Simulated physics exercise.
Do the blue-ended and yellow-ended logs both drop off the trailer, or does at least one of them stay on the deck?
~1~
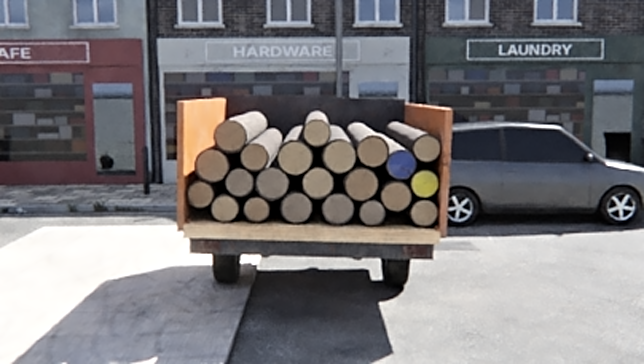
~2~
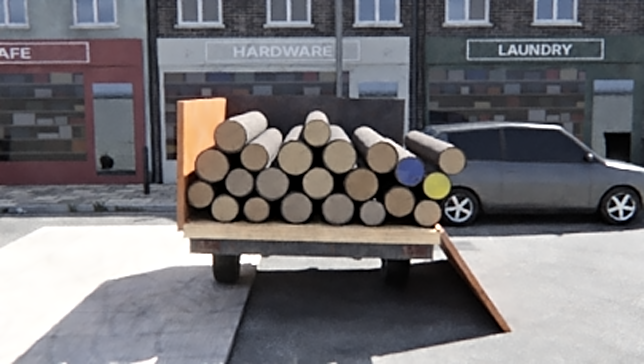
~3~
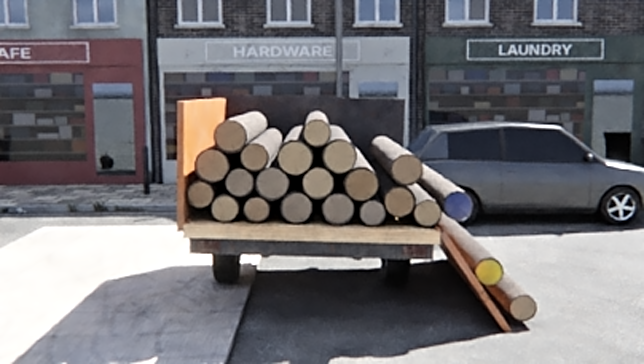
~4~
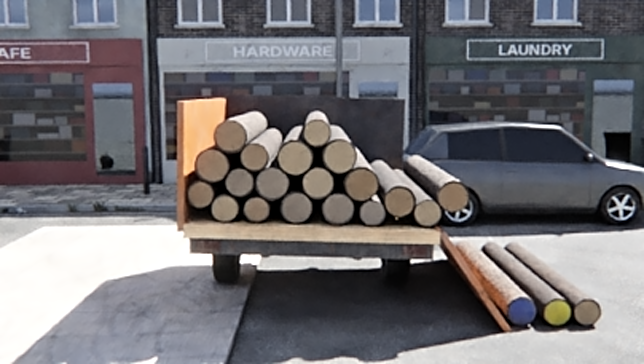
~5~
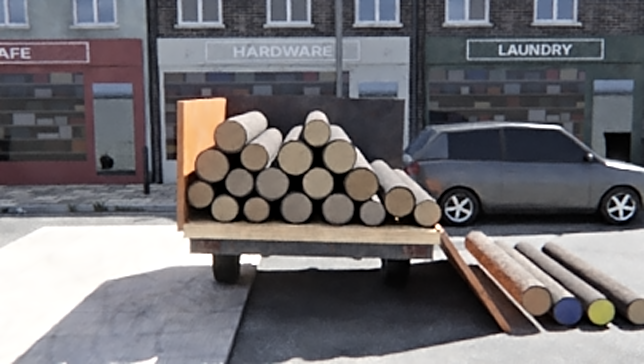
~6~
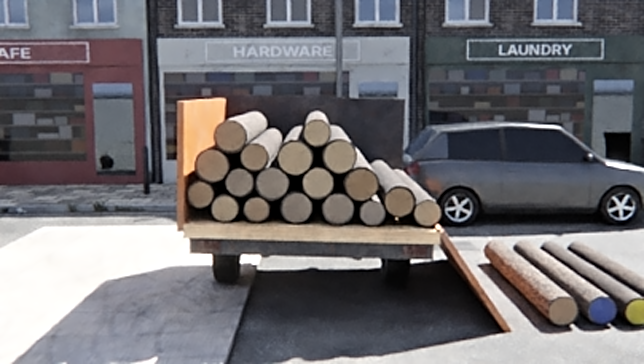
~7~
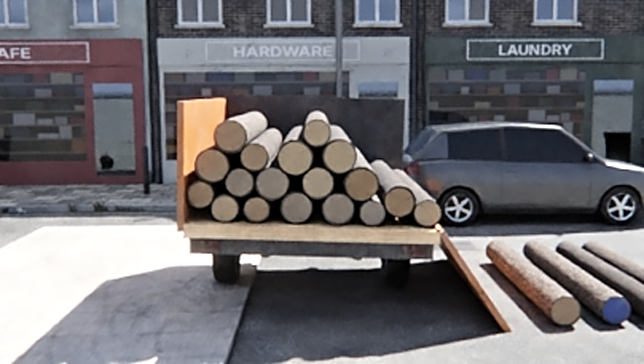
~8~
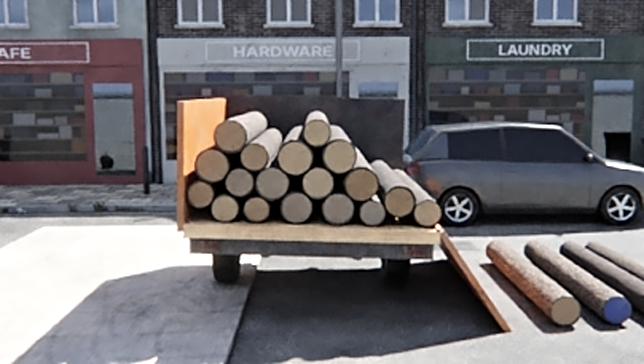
Both drop off the right side of the trailer. The blue-ended log comes to rest on the ground, while the yellow-ended one rolls on to the right out of view.
